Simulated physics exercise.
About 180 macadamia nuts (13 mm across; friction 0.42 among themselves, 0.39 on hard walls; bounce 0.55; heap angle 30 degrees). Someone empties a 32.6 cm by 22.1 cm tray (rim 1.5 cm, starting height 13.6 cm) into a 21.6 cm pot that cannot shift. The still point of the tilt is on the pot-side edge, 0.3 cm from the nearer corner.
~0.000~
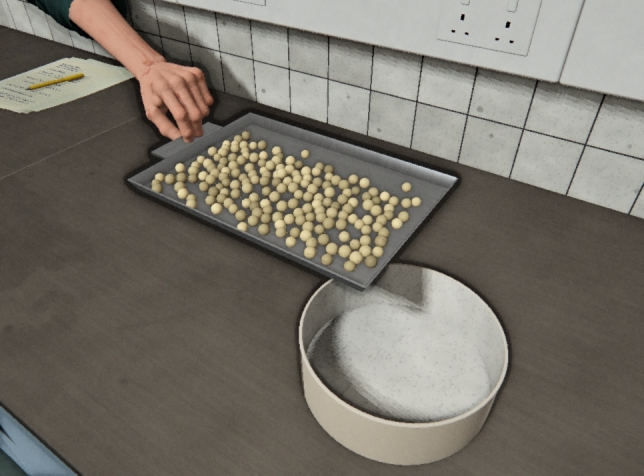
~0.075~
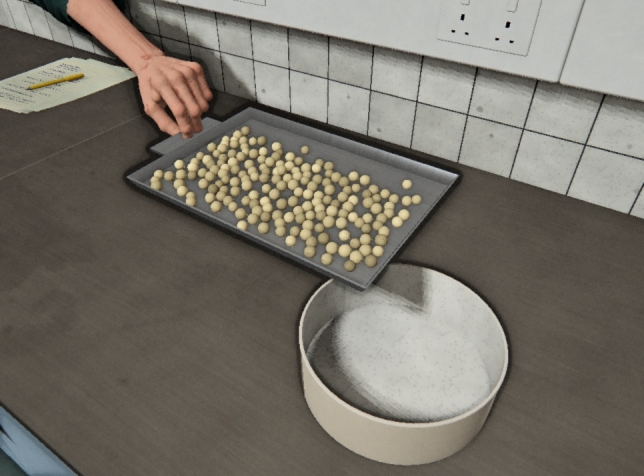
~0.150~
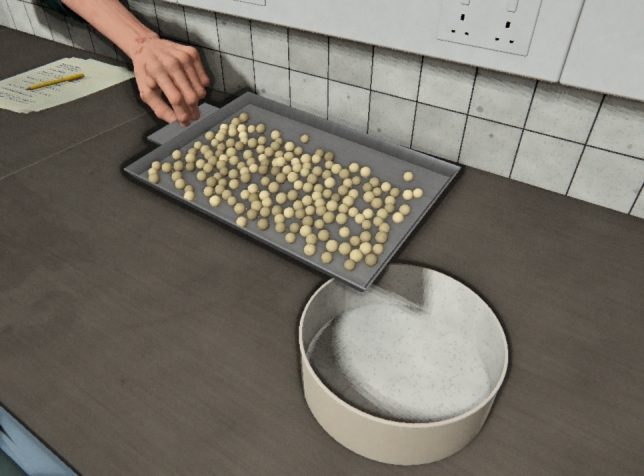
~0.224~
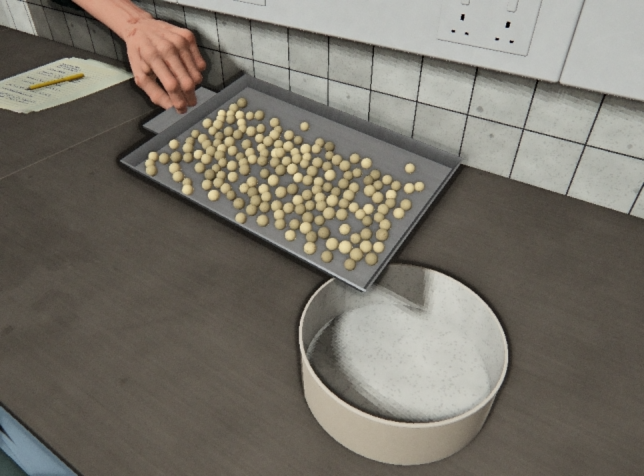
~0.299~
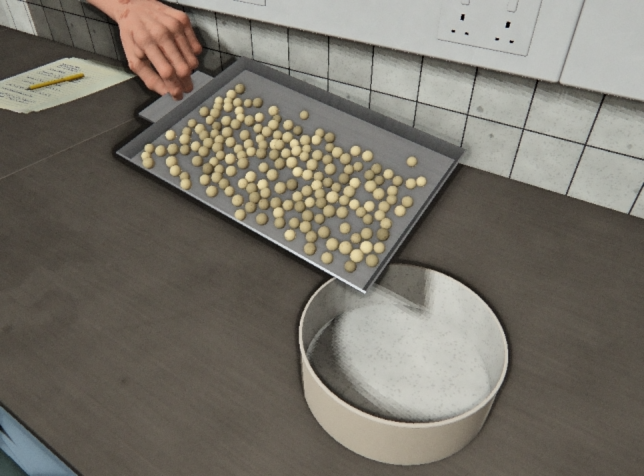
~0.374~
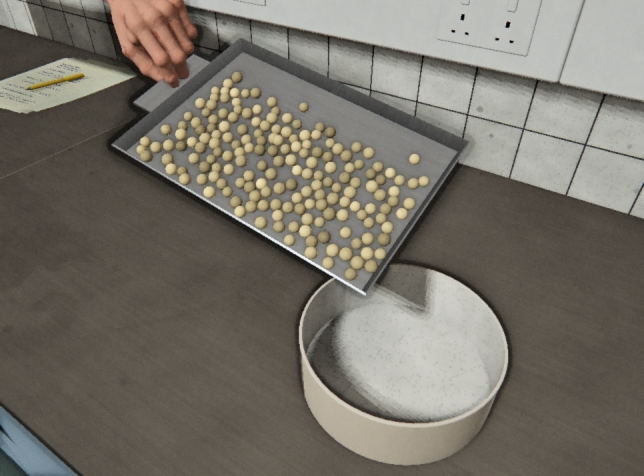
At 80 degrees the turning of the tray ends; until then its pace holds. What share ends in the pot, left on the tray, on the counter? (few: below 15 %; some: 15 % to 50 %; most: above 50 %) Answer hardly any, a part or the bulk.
Pot the bulk, tray hardly any, counter a part.
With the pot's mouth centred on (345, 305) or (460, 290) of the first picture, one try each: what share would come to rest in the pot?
About 65 and 0 per cent.
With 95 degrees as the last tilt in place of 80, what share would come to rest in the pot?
In that case some 60 per cent.
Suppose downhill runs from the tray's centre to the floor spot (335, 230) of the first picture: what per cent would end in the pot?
About 100 per cent.
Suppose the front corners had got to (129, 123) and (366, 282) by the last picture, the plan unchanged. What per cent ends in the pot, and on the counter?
Pot 60, counter 40.
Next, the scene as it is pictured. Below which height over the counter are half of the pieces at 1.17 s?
About 16 cm.
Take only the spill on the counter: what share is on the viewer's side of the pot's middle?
Some 100 per cent.
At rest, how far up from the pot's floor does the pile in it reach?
About 3.0 cm.
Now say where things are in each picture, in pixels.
The first picture shows tray tilt 0 degrees, front corners at (137, 179) and (363, 280); middle of the pieces at (282, 189); pot at (402, 331).
The second picture shows tray tilt 1 degrees, front corners at (136, 176) and (363, 280); middle of the pieces at (282, 186).
The third picture shows tray tilt 5 degrees, front corners at (133, 168) and (363, 281), lowest corner right front; middle of the pieces at (282, 178).
The fourth picture shows tray tilt 10 degrees, front corners at (129, 159) and (363, 282), lowest corner right front; middle of the pieces at (281, 170).
The fifth picture shows tray tilt 14 degrees, front corners at (125, 151) and (363, 283), lowest corner right front; middle of the pieces at (280, 164).
The sixth picture shows tray tilt 19 degrees, front corners at (121, 143) and (363, 285), lowest corner right front; middle of the pieces at (279, 162); pot at (402, 331). The tray's pace is about 60 degrees a second.
Then, at 0.85 s, tilt 48 degrees; the tray holds 100 %, the pot 0 %.
After 1.17 s, tilt 67 degrees; the tray holds 50 %, the pot 15 %.
After 1.59 s, tilt 80 degrees; the tray holds 0 %, the pot 60 %.
By 2.3 s all is still; pot 60 %, tray 0 %, counter 40 %.
